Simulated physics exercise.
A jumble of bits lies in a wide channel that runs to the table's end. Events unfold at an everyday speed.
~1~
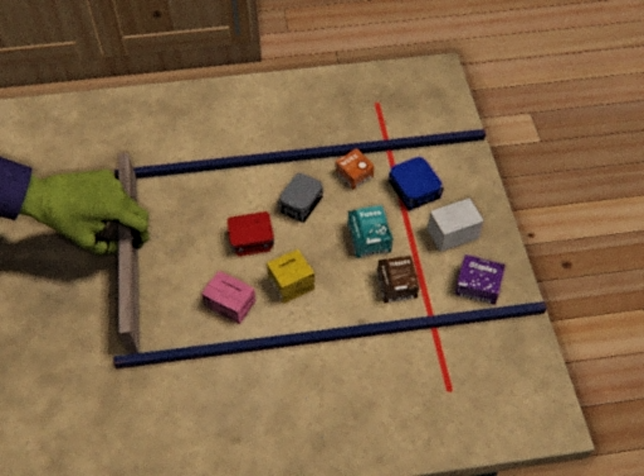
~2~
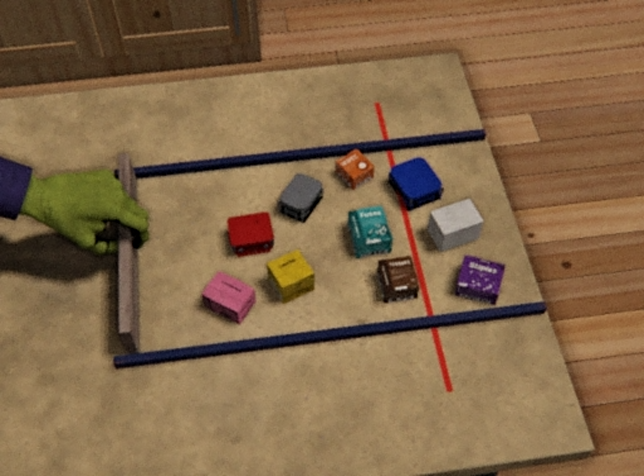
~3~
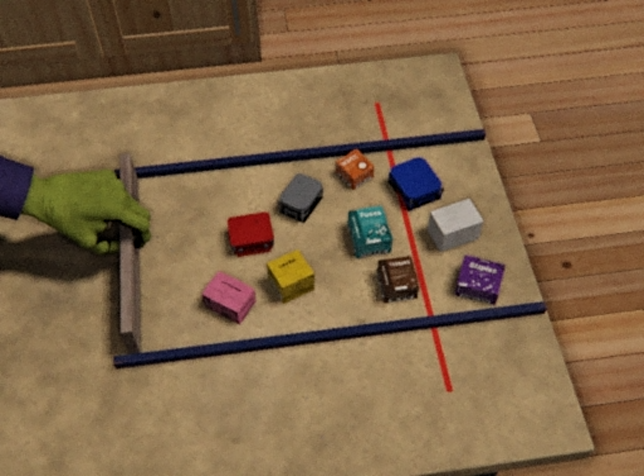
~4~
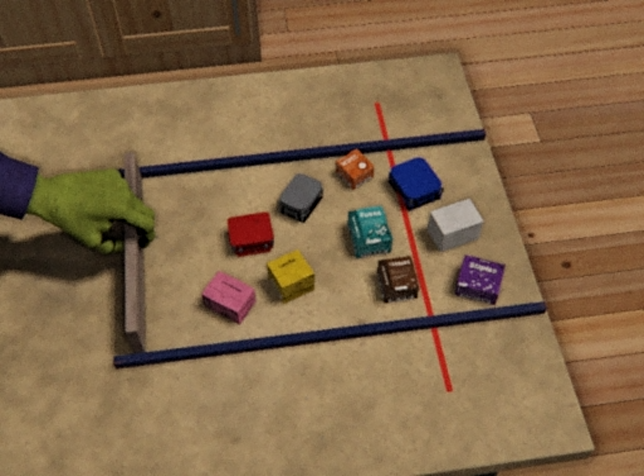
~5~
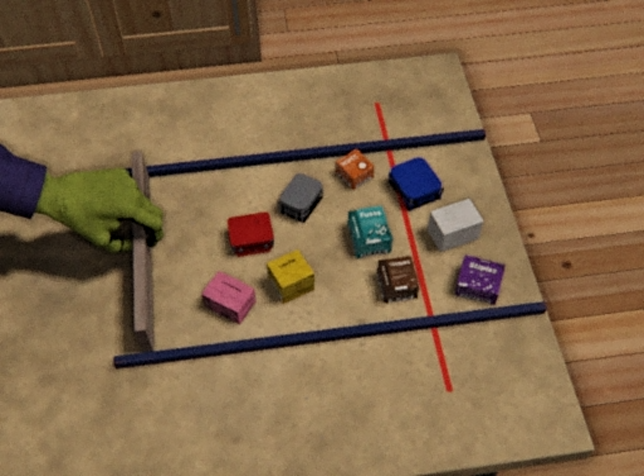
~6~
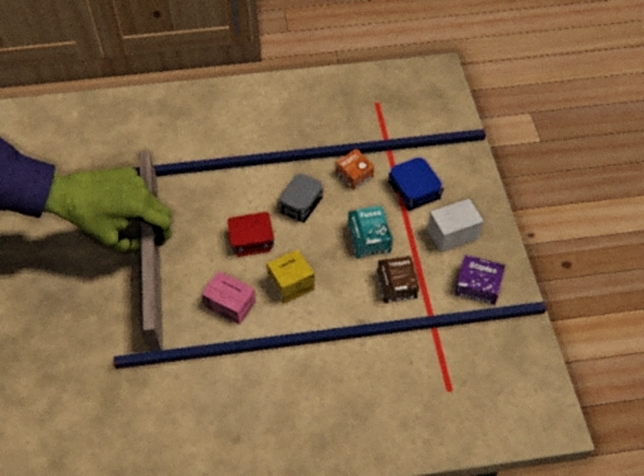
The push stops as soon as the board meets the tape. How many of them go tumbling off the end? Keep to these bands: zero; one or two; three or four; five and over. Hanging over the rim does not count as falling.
That gives zero.
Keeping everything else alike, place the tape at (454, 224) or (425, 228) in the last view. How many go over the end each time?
2 and 1 down on the floor.
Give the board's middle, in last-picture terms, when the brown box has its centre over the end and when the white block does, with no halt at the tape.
Around (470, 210) first and around (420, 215) second.
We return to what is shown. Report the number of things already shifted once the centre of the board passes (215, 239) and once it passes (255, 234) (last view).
First position 1; second position 3.
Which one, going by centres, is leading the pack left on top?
Foremost: The white block.
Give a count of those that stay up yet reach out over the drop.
I get 1.
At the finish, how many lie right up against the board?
Contact count: 5.
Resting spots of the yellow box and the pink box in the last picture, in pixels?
The first near (439, 244), the second near (443, 292).
Soon after, none off yet; purple box at rest near (480, 280); white block at rest near (455, 226); blue case at rest near (415, 184).
In the end, the number that fall off is zero.
